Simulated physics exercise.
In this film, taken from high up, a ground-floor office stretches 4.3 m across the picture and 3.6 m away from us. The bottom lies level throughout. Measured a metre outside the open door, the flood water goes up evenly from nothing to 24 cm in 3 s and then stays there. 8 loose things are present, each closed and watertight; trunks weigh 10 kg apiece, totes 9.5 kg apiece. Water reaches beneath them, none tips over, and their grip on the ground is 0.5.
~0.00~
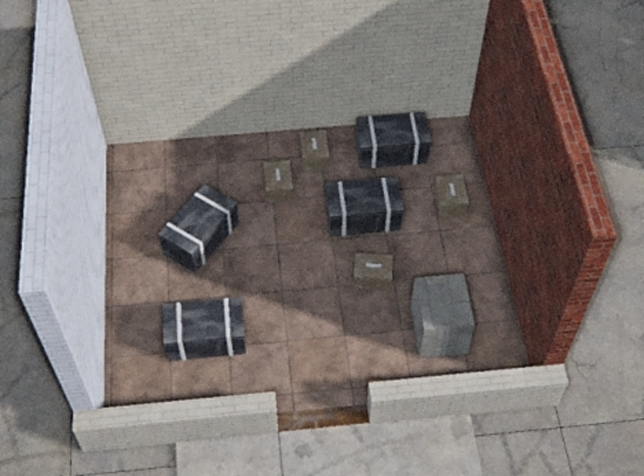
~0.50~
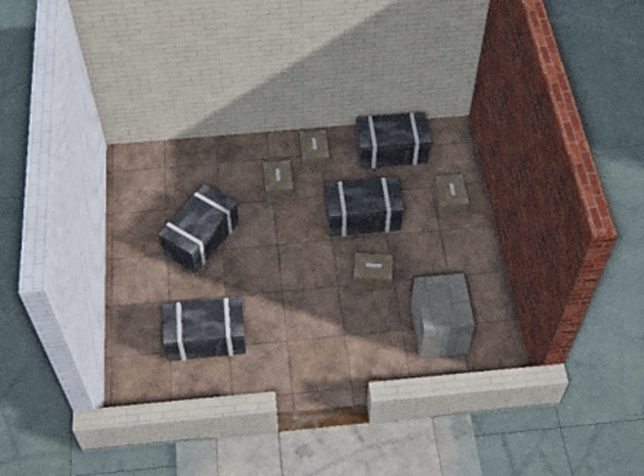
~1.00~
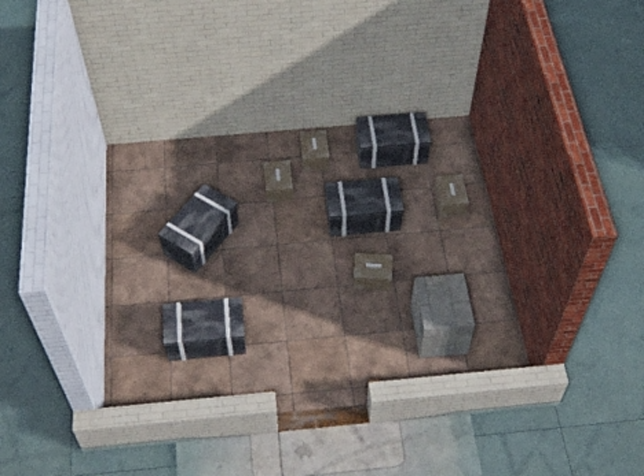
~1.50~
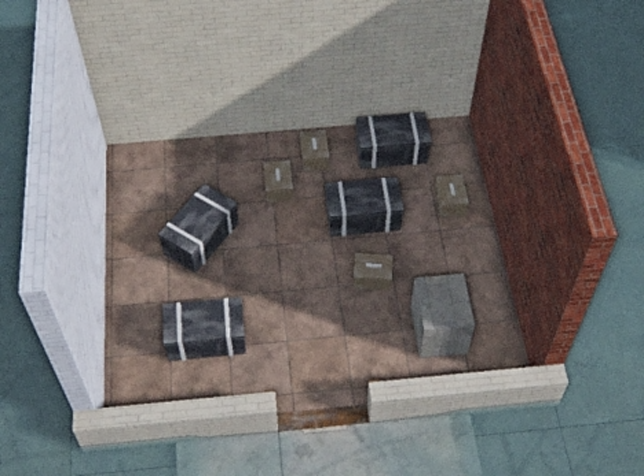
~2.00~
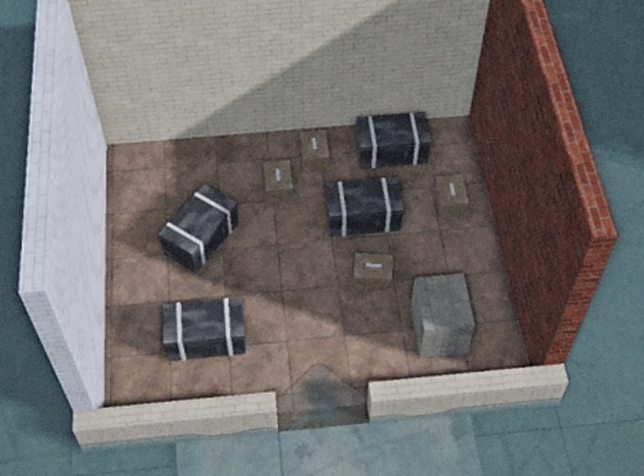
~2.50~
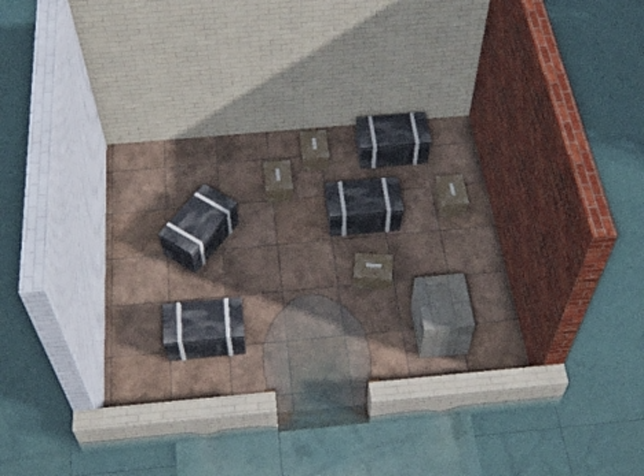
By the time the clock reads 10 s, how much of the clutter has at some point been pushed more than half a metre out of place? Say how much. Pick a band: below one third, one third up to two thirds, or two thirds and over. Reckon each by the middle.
The share is two thirds and over.
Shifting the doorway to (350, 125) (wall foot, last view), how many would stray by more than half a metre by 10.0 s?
You'd get 5 in that case.
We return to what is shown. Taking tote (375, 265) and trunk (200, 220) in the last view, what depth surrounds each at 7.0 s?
Roughly 7 and 9 cm.
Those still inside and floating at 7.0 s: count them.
At that moment it comes to 5.
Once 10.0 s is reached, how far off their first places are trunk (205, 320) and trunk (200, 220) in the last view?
Net displacement, in order: 50 cm; 100 cm.
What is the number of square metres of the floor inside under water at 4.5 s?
That flooded area is roughly 9.5 m2.
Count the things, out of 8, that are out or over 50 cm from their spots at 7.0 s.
I get 7.
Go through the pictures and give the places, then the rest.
A trunk at (364, 196) rests on the ground; a tote at (373, 266) rests on the ground; 0.0 m2 under water; 0 of 8 have shifted, in the first frame.
A trunk at (364, 196) rests on the ground; a tote at (373, 266), on the bottom; water covers 0.0 m2; 0 of 8 have shifted, in the second frame.
A trunk at (364, 196), on the bottom; a tote at (373, 266) rests on the ground; 0.0 m2 under water; 0 of 8 have shifted, in the third frame.
A trunk at (364, 196) rests on the ground; a tote at (373, 266) rests on the ground; 0.0 m2 under water; 0 of 8 have shifted, in the fourth frame.
A trunk at (364, 196), on the bottom; a tote at (373, 266), on the bottom; 0.2 m2 under water; 0 of 8 have shifted, in the fifth frame.
A trunk at (364, 196) rests on the ground; a tote at (373, 266) rests on the ground; 1.1 m2 under water; 0 of 8 have shifted, in the sixth frame.
After 3.5 s 0 of 8 are over 50 cm from their spots; 0 afloat.
After 4.5 s 1 of 8 are over 50 cm from their spots; 0 afloat.
After 7.0 s 7 of 8 are over 50 cm from their spots; 5 afloat.
After 10.0 s 8 of 8 are over 50 cm from their spots, and 8 have been at some point; 7 afloat.
